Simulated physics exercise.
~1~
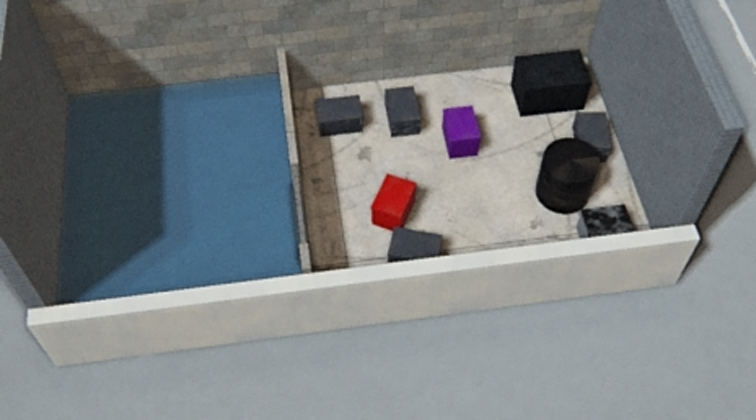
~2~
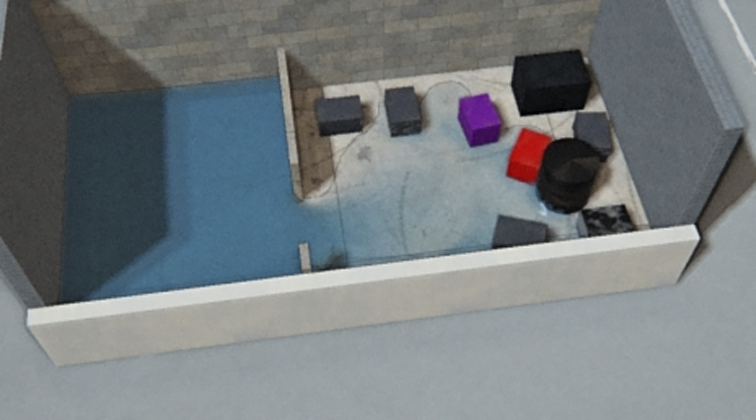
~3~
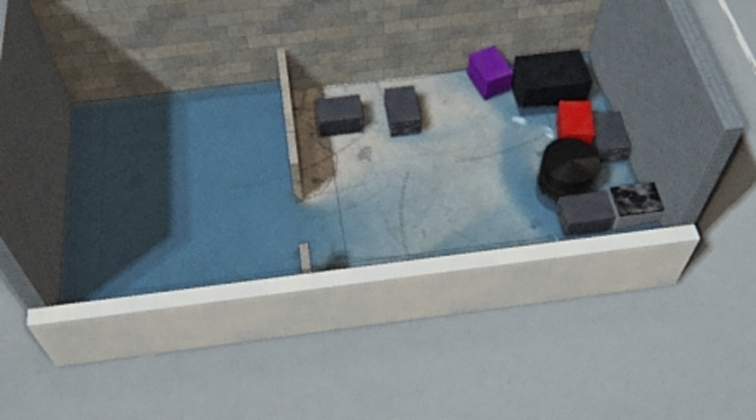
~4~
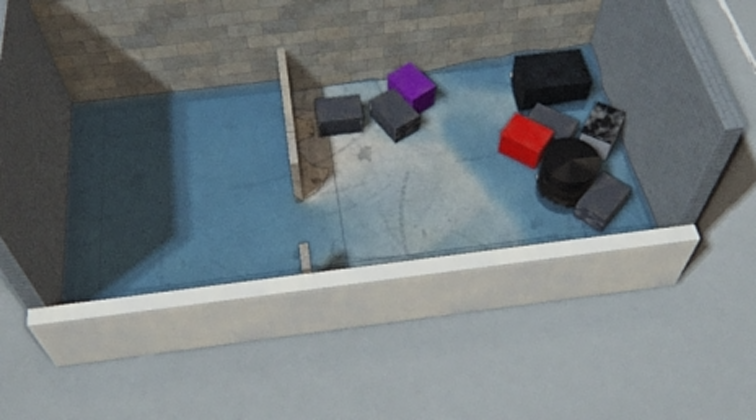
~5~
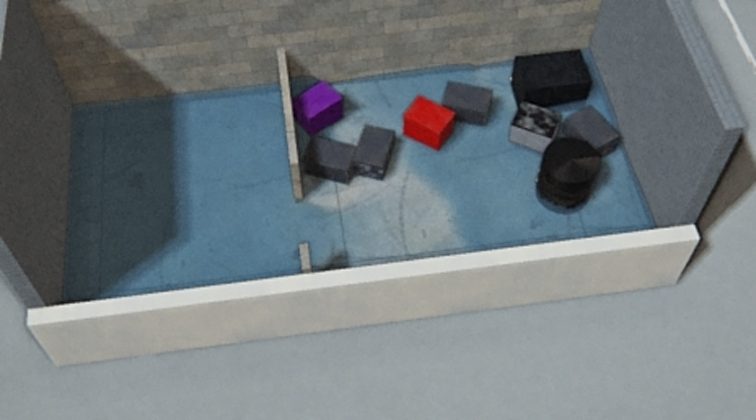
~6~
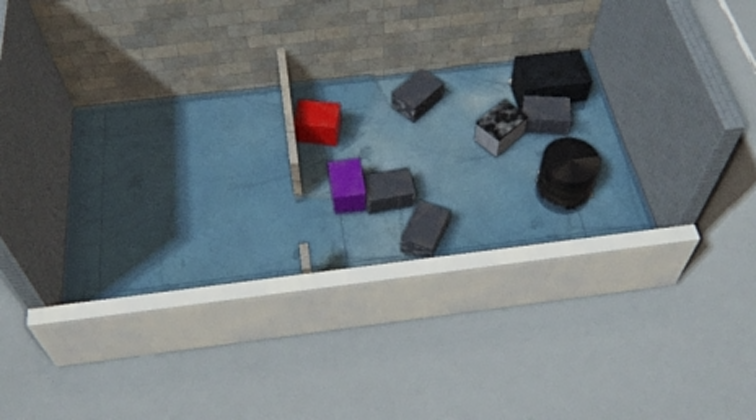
Water surging from the left room into the dry right one, pushing boxes rightward, then carrying purple and red boxes left, still afloat.
